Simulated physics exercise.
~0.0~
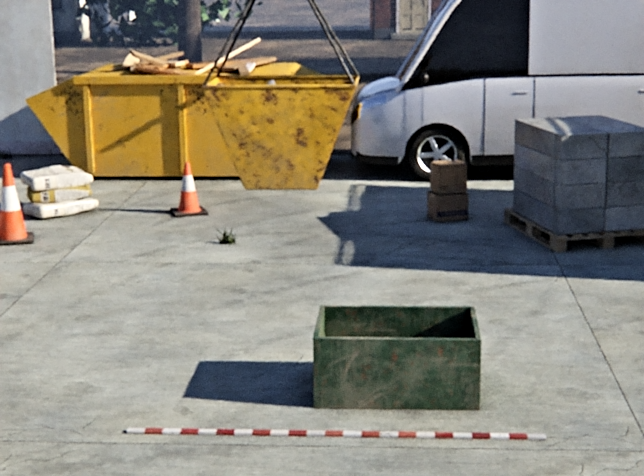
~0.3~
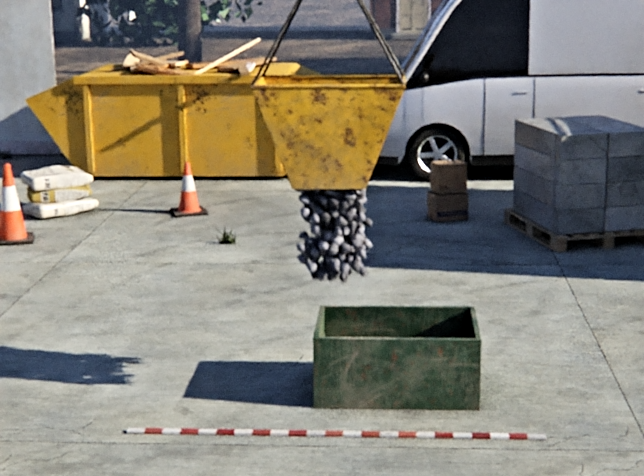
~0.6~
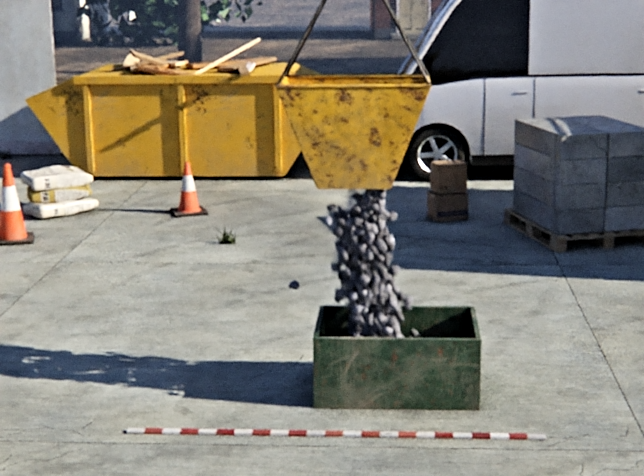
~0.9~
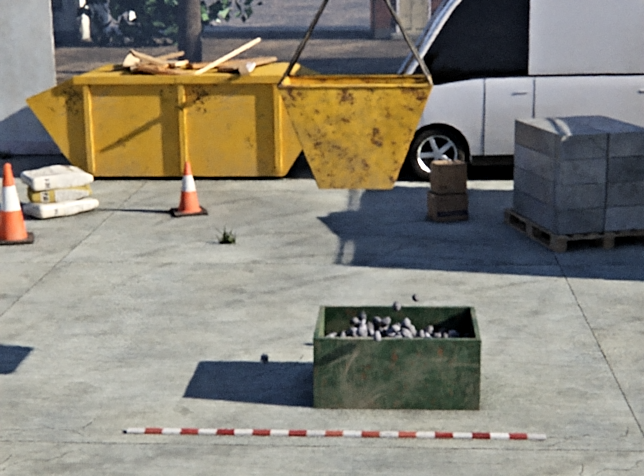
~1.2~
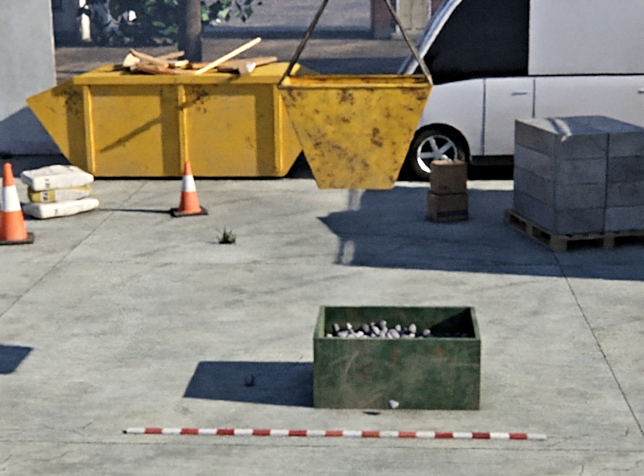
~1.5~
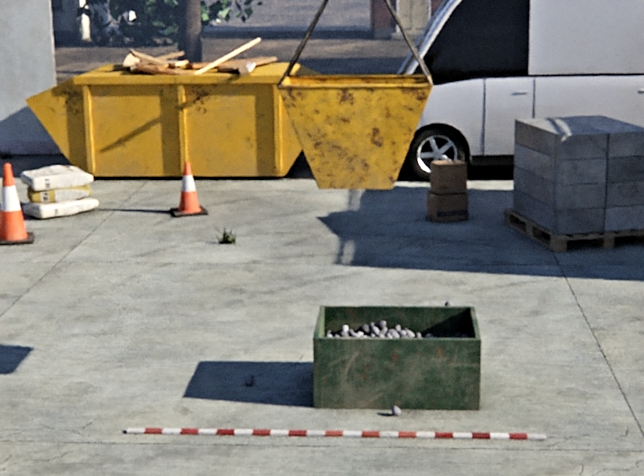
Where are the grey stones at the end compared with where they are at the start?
At the start the stones are out of sight inside the yellow skip hanging from the crane. By the end they are lower and farther right, with nearly all of them lying in the green bin on the ground.
